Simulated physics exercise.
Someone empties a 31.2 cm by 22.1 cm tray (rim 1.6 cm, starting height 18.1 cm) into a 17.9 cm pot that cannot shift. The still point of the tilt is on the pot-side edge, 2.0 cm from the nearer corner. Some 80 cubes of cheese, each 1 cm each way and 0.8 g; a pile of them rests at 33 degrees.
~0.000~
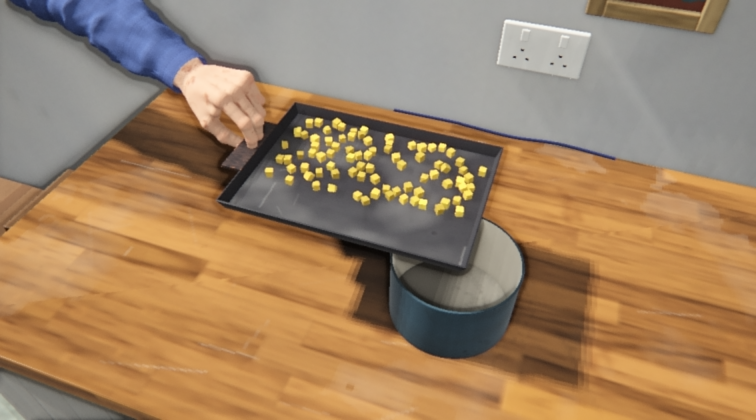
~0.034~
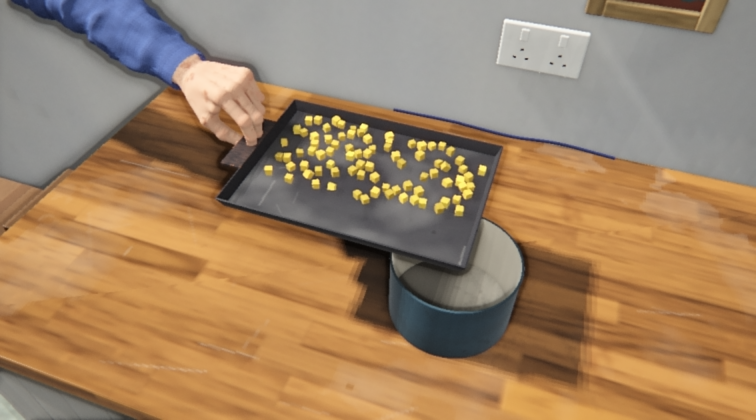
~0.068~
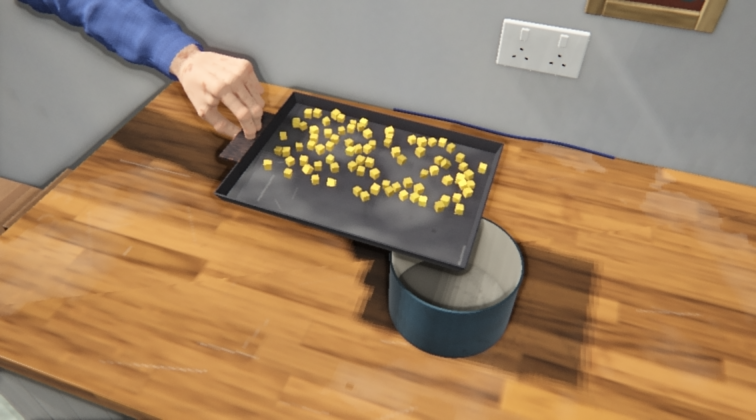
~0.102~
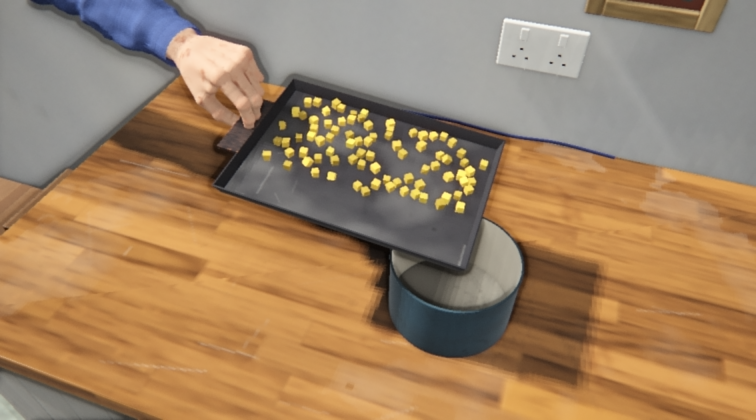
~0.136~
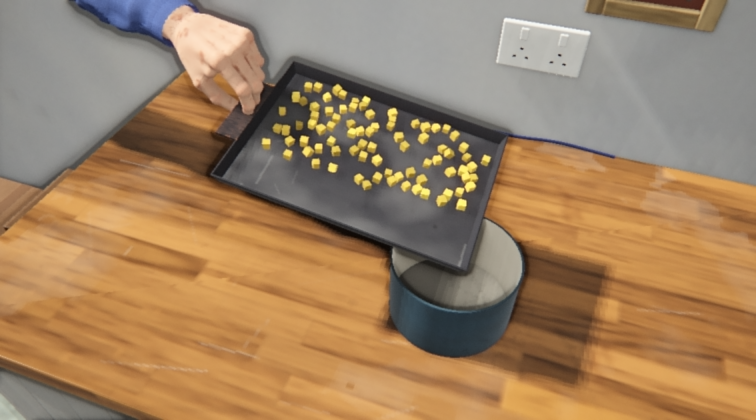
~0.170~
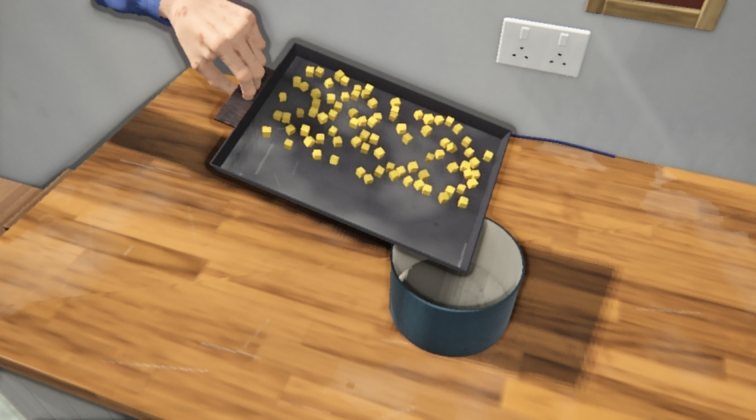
A dark tray scattered with small yellow cubes tilted gradually, its far left side rising beside a hand in a blue sleeve, while its right end stayed over the rim of a blue pot.
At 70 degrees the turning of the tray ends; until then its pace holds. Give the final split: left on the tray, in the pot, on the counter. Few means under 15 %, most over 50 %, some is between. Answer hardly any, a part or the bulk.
Tray: Hardly any, pot: Hardly any, counter: The bulk.
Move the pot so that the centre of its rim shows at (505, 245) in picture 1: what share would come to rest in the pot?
About 0 per cent.
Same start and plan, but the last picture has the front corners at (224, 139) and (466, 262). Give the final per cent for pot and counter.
Pot 15, counter 70.
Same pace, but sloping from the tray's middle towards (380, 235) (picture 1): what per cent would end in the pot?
Some 0 per cent.
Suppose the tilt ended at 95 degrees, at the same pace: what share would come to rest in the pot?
In that case some 0 per cent.
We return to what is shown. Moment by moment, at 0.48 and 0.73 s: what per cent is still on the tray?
About 100, 10.
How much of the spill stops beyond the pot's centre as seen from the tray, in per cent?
Some 90 per cent.
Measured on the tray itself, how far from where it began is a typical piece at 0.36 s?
About 0 cm.
Then, at 0.36 s, tilt 45 degrees; the tray holds 100 %, the pot 0 %.
After 0.48 s, tilt 63 degrees; the tray holds 100 %, the pot 0 %.
After 0.73 s, tilt 70 degrees; the tray holds 10 %, the pot 0 %.
In the end, at 2.1 s, tray 5 %, pot 0 %, counter 90 %.
